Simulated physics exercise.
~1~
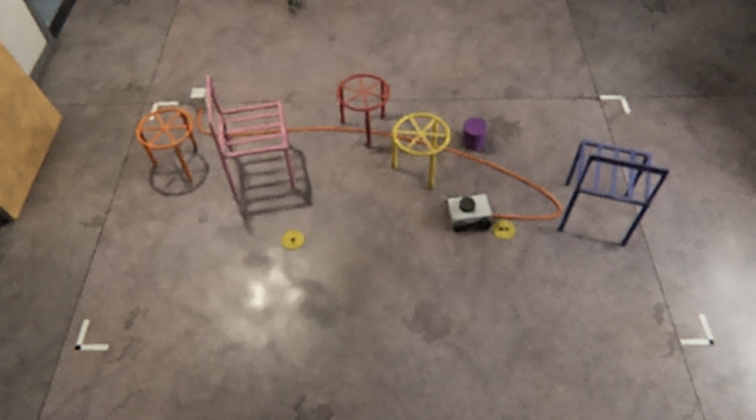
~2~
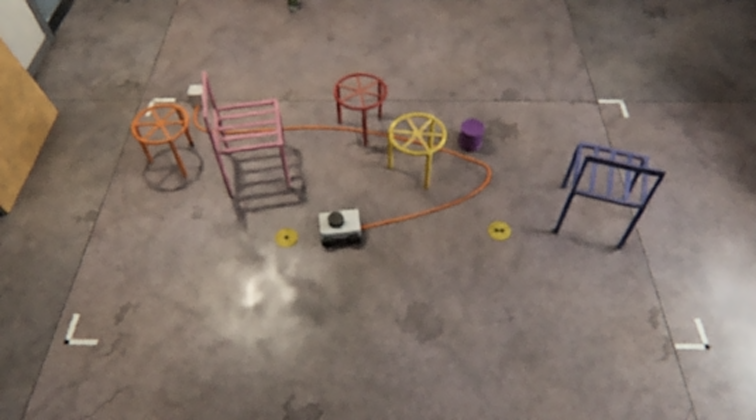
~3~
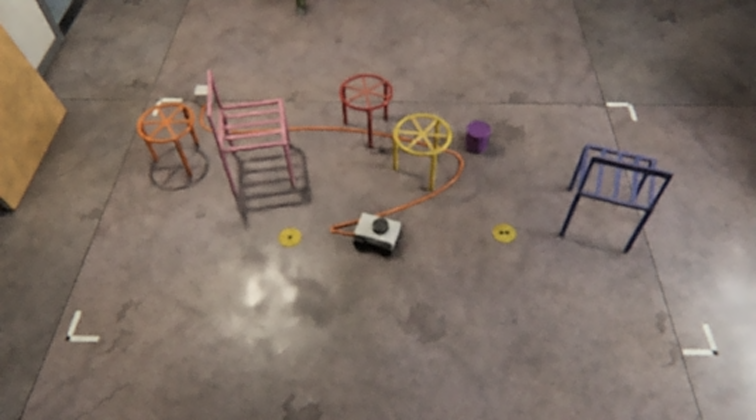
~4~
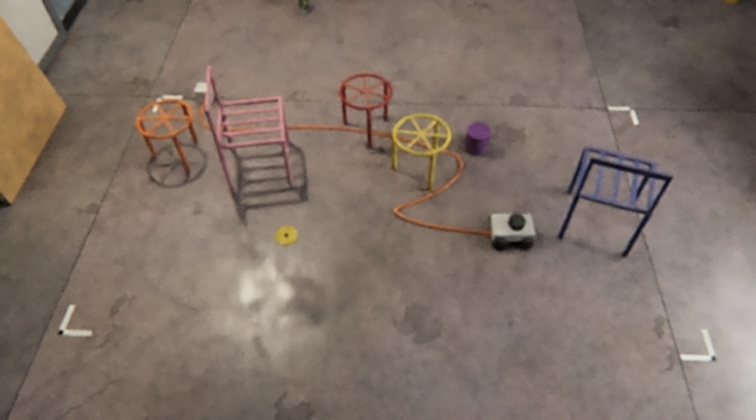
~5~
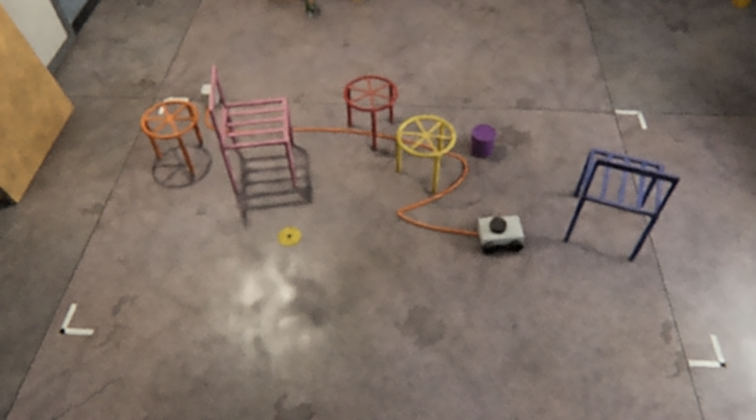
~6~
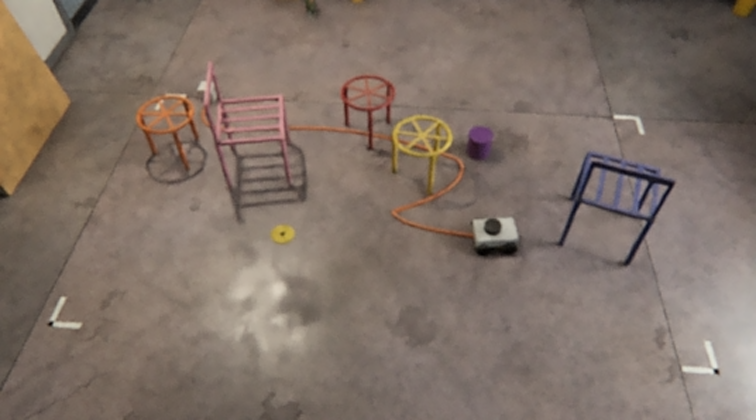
At the start, a small pale cart with a dark top sits near a blue chair on a concrete floor, trailing an orange lead that loops past a purple bucket and yellow, red and orange stools toward a pink chair. The cart moves left across the open floor, stopping near a yellow mark and drawing the lead in behind it. It then turns back, leaving a bend in the lead. Next it travels right to the other yellow mark, near the blue chair. It ends almost still there, the lead curving behind it, with the chairs, stools and bucket still standing in place.
